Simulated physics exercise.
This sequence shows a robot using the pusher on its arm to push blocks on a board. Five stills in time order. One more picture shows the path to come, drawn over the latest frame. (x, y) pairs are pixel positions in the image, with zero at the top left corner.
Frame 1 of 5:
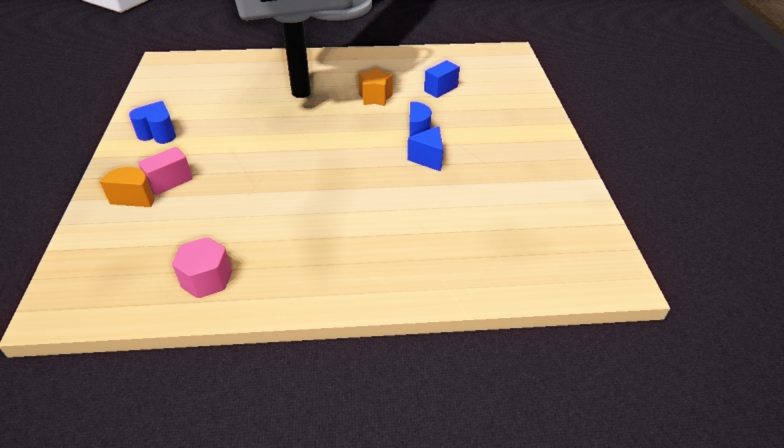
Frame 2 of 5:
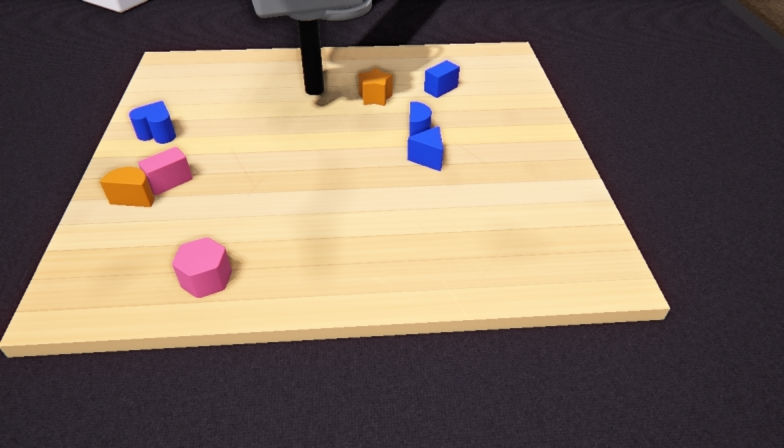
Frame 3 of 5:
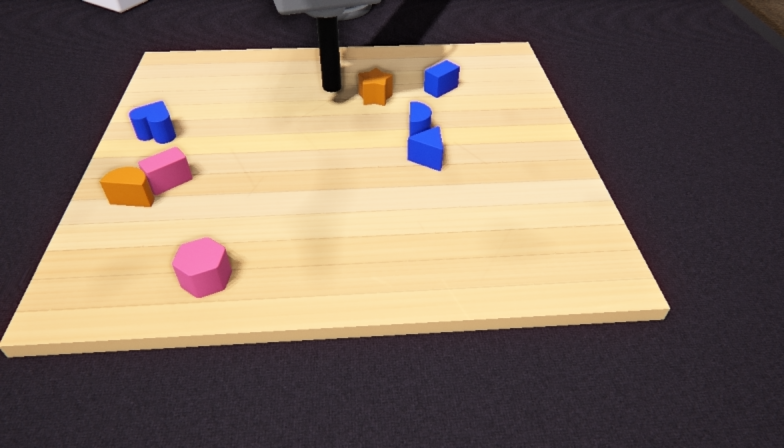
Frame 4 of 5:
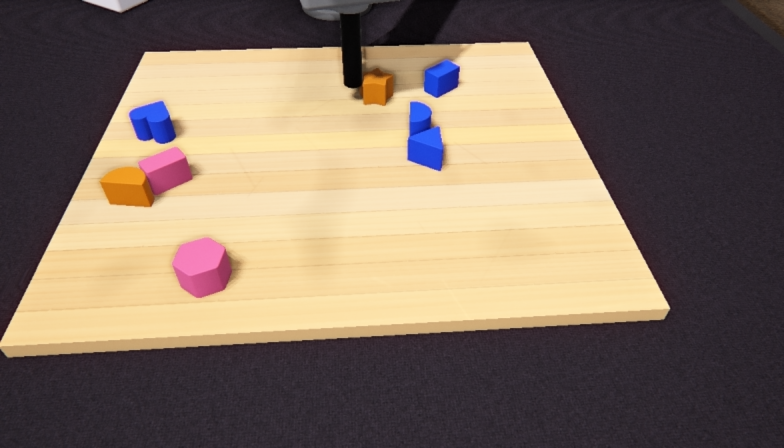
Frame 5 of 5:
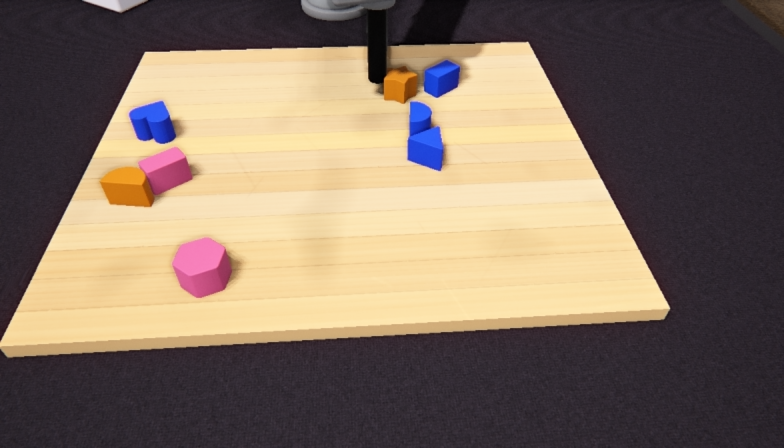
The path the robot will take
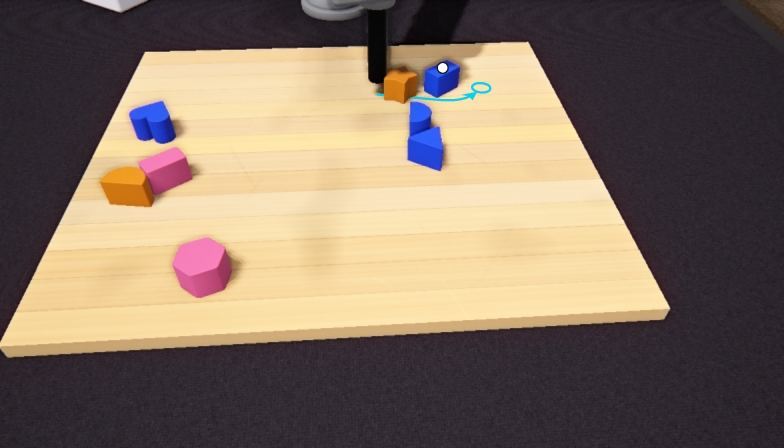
Black robot pusher sliding right along the top of a wooden board and nudging a small orange block toward a blue one.
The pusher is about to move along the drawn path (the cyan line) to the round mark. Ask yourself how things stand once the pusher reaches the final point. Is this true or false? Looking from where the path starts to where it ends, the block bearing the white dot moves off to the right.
False - the claim does not hold.
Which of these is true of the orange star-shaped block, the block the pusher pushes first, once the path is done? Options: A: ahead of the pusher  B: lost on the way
My answer is option B.
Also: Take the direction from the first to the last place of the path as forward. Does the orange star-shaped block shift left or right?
The shift is to the right of that direction.
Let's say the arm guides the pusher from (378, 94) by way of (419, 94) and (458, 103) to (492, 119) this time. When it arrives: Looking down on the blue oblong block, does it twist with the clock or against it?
Spins counterclockwise.
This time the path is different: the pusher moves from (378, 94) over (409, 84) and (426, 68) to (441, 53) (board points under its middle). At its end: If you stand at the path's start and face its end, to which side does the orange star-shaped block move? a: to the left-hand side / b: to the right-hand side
Correct choice: B.
Drawn move, from (378, 94) through (416, 98) and (455, 100) to (481, 88); the dot is on the blue oblong block.
On the path given first. One third of the way, pusher at (418, 83); orange star-shaped block at (440, 77); blue oblong block at (460, 66), turned 35° anticlockwise.
Two thirds of the way, pusher at (458, 85); orange star-shaped block at (480, 79); blue oblong block at (476, 64), turned 115° anticlockwise.
At the end, pusher at (483, 73); orange star-shaped block at (500, 77), turned 40° clockwise; blue D-shaped block still; blue oblong block at (479, 57), turned 155° anticlockwise.
